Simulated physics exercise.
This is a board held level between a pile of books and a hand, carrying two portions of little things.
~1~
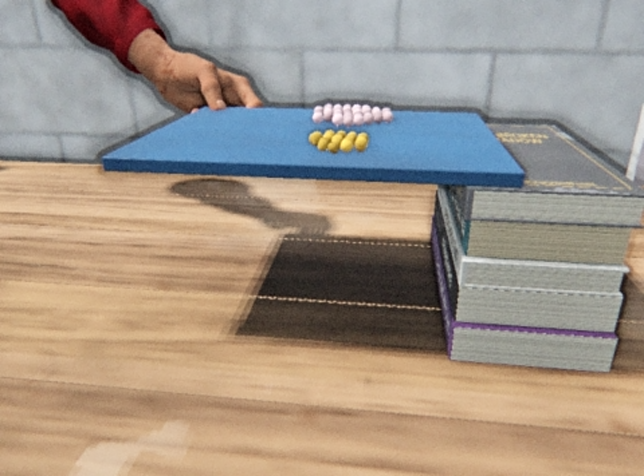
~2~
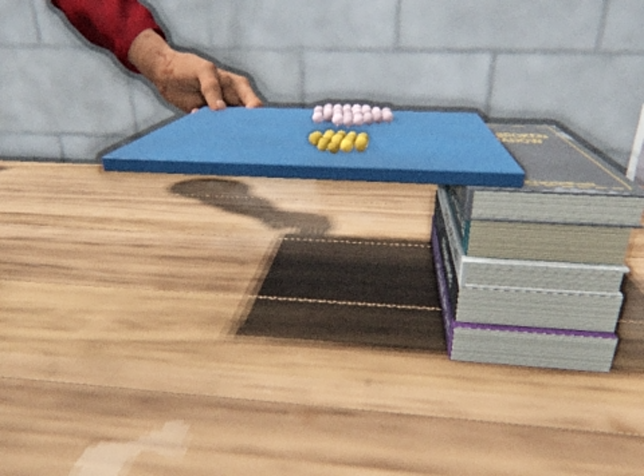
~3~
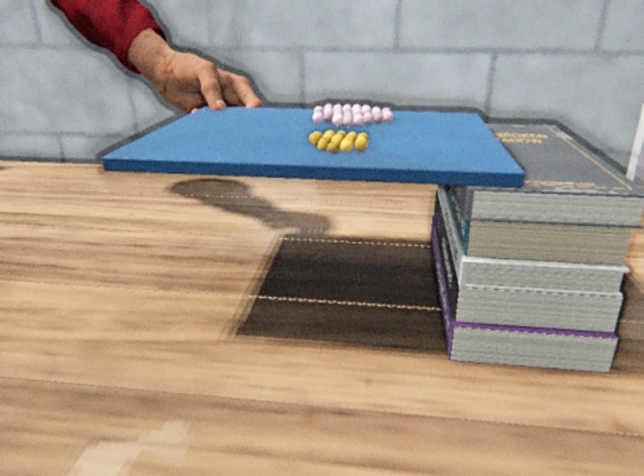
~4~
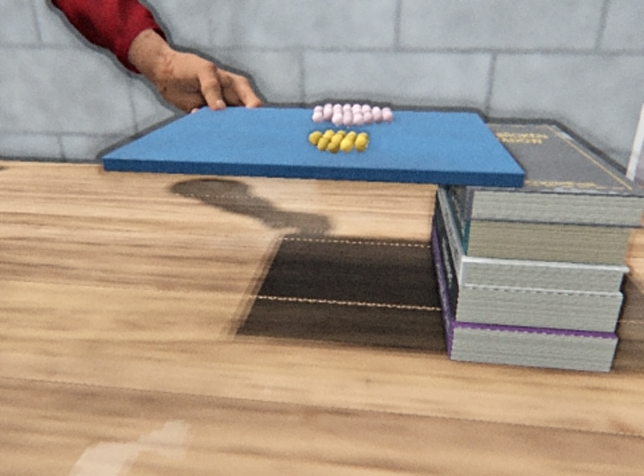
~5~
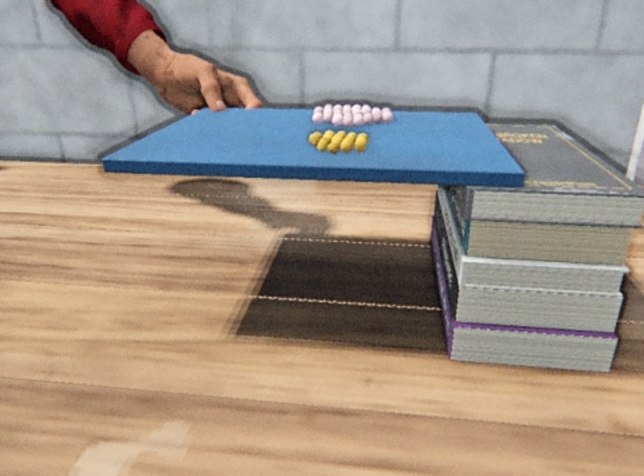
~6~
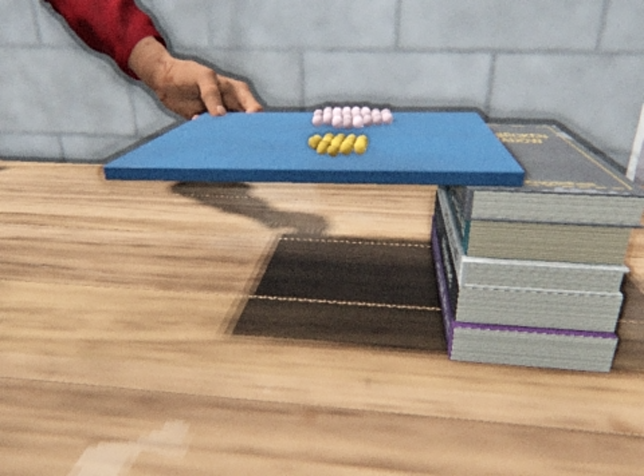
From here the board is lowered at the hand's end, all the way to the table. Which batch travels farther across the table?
It is the far batch.
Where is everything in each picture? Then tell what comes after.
The first picture shows held end of the board at (119, 162), level; book pile at (519, 163), tall, over half the board's length; near batch at (338, 141), a few puffed corn balls; far batch at (348, 115), some sugar pearls.
The second picture shows held end of the board at (119, 162), level; far batch at (348, 115).
The third picture shows held end of the board at (119, 162), level; near batch at (338, 141).
The fourth picture shows held end of the board at (119, 162), level; far batch at (348, 115).
The fifth picture shows held end of the board at (120, 163), level; near batch at (338, 142).
The sixth picture shows held end of the board at (121, 170), down by 2°; book pile at (519, 163); near batch at (338, 144), not moving; far batch at (348, 118), not moving.
Then, 0.47 s after the last picture, board sloping at 14°; near batch all still on the board; far batch all still on the board.
Then, 0.96 s after the last picture, board sloping at 28°; near batch all still on the board; far batch mostly up to a board's length out.
Then, 1.56 s after the last picture, board resting at 32°; near batch mostly less than half a board's length out; far batch mostly one to two board lengths out, a small part gone off the table.
By the end, board resting at 32°; near batch mostly less than half a board's length out; far batch mostly more than two board lengths out, about half gone off the table; the far batch has gone farther.
